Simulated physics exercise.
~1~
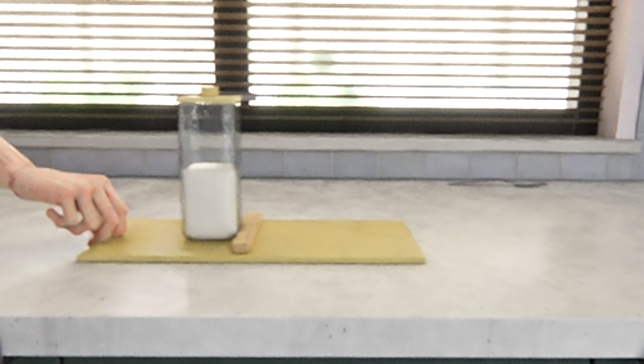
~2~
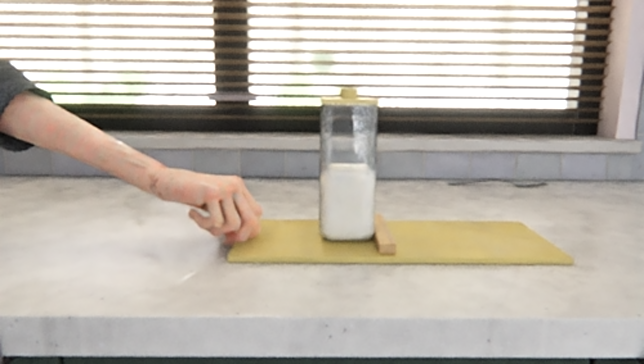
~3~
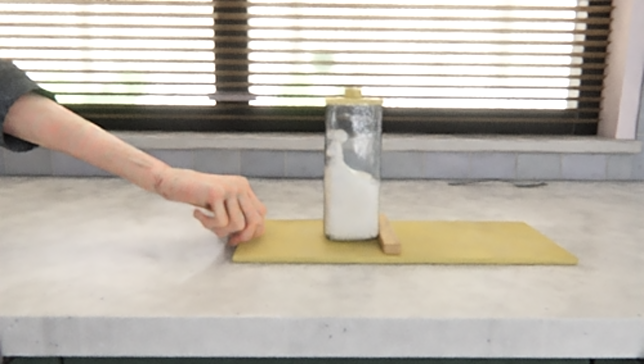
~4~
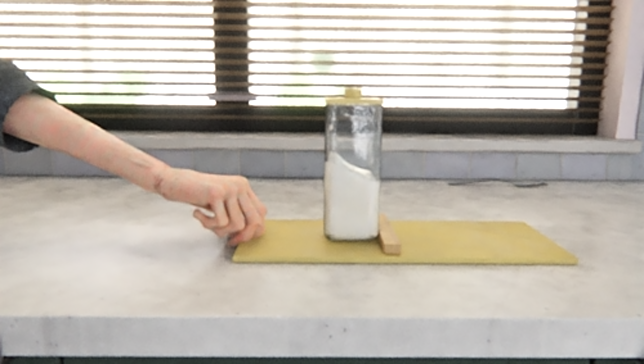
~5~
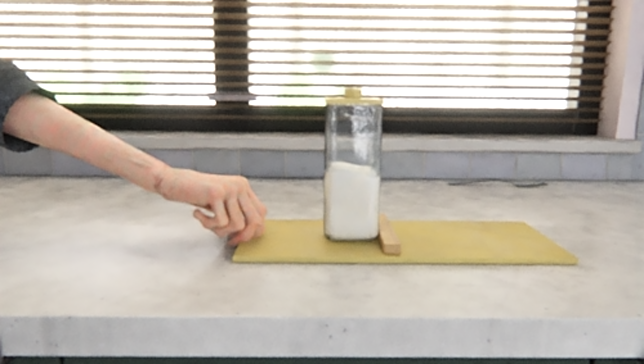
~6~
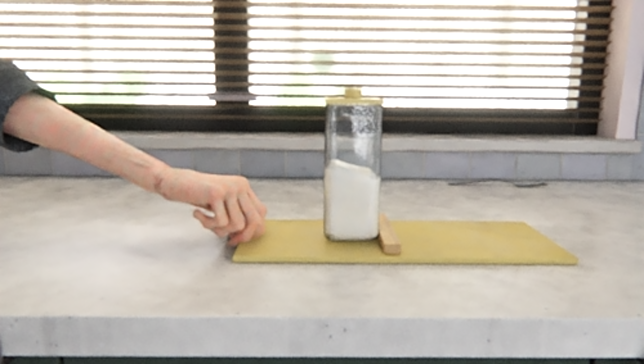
In the video, a hand slides a yellow board carrying a clear, lidded canister partly filled with white liquid, braced by a small wooden strip, rightward across a countertop and stops. The liquid surges up inside, sloshes and gradually subsides, while the canister remains upright on the board.
